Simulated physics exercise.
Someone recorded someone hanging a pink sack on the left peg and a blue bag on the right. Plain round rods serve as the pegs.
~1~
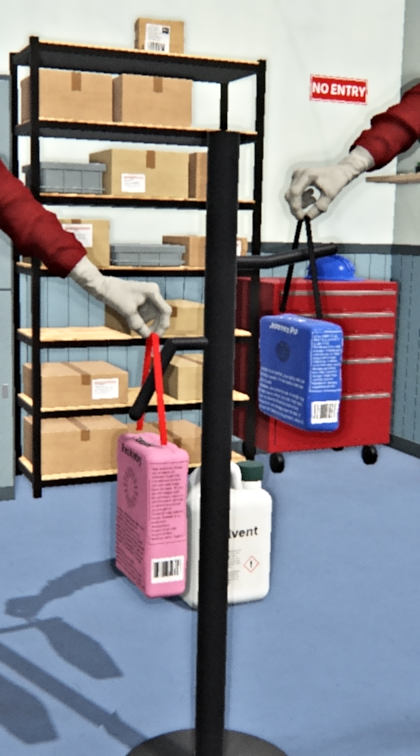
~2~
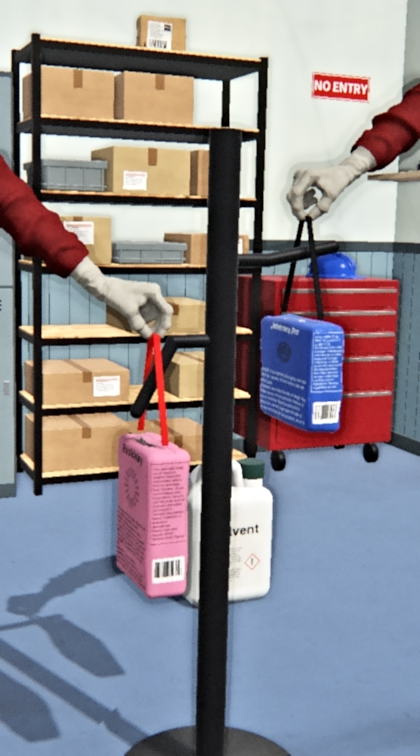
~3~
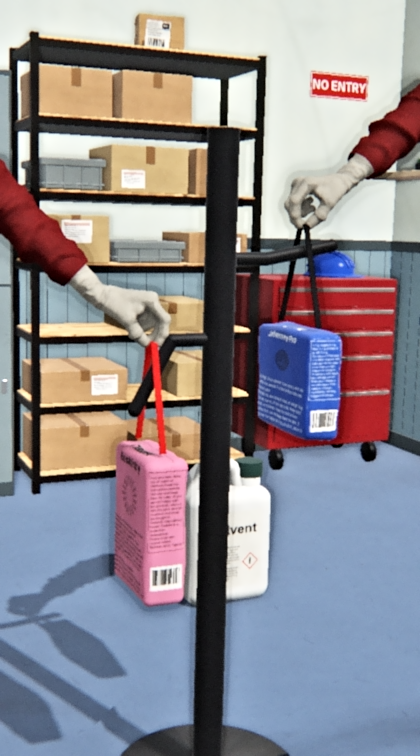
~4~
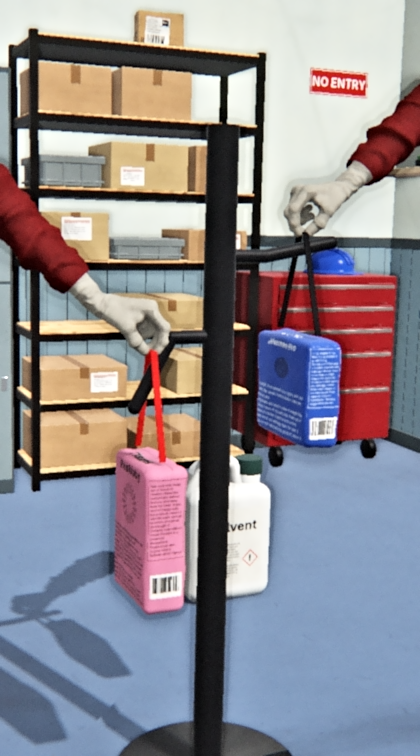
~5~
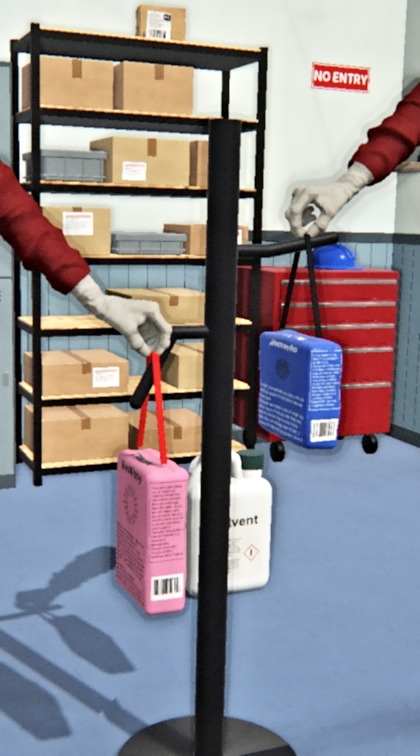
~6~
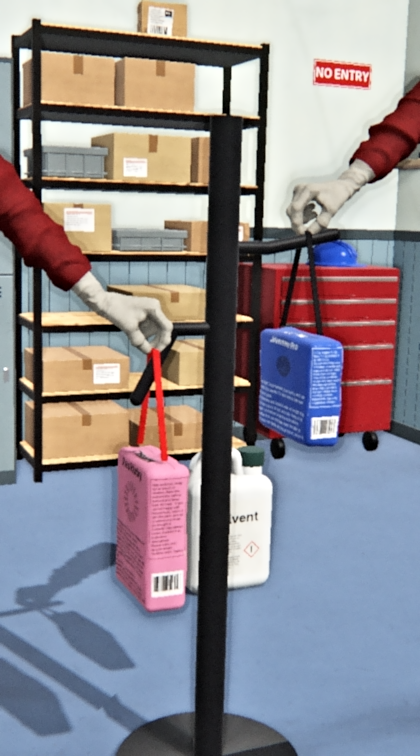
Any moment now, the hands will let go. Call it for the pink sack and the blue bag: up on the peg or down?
Pink sack down, blue bag up.
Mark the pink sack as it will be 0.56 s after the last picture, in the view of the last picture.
Near (145, 720) at that time.
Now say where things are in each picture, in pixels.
In the first picture, pink sack (150, 513); blue bag (298, 371); left peg tip (136, 414); right peg tip (332, 249).
In the second picture, pink sack (151, 513); blue bag (300, 371).
In the third picture, pink sack (149, 521); blue bag (297, 379).
In the fourth picture, pink sack (149, 528); blue bag (297, 386).
In the fifth picture, pink sack (150, 529); blue bag (298, 388).
In the sixth picture, pink sack (151, 526); blue bag (298, 385); left peg tip (137, 399), sloping steeply down; right peg tip (334, 235), pointing up.
Then, 0.28 s later than the last view, pink sack falling near (149, 636); blue bag hanging from its loop near (297, 386).
Then, 0.56 s later than the last view, pink sack on the floor near (145, 720); blue bag hanging from its loop near (295, 387).
Then, 1.06 s later than the last view, pink sack on the floor near (148, 720); blue bag hanging from its loop near (293, 387).
Finally, pink sack on the floor near (147, 720); blue bag hanging from its loop near (294, 387). The pink sack comes down and the blue bag stays hanging.
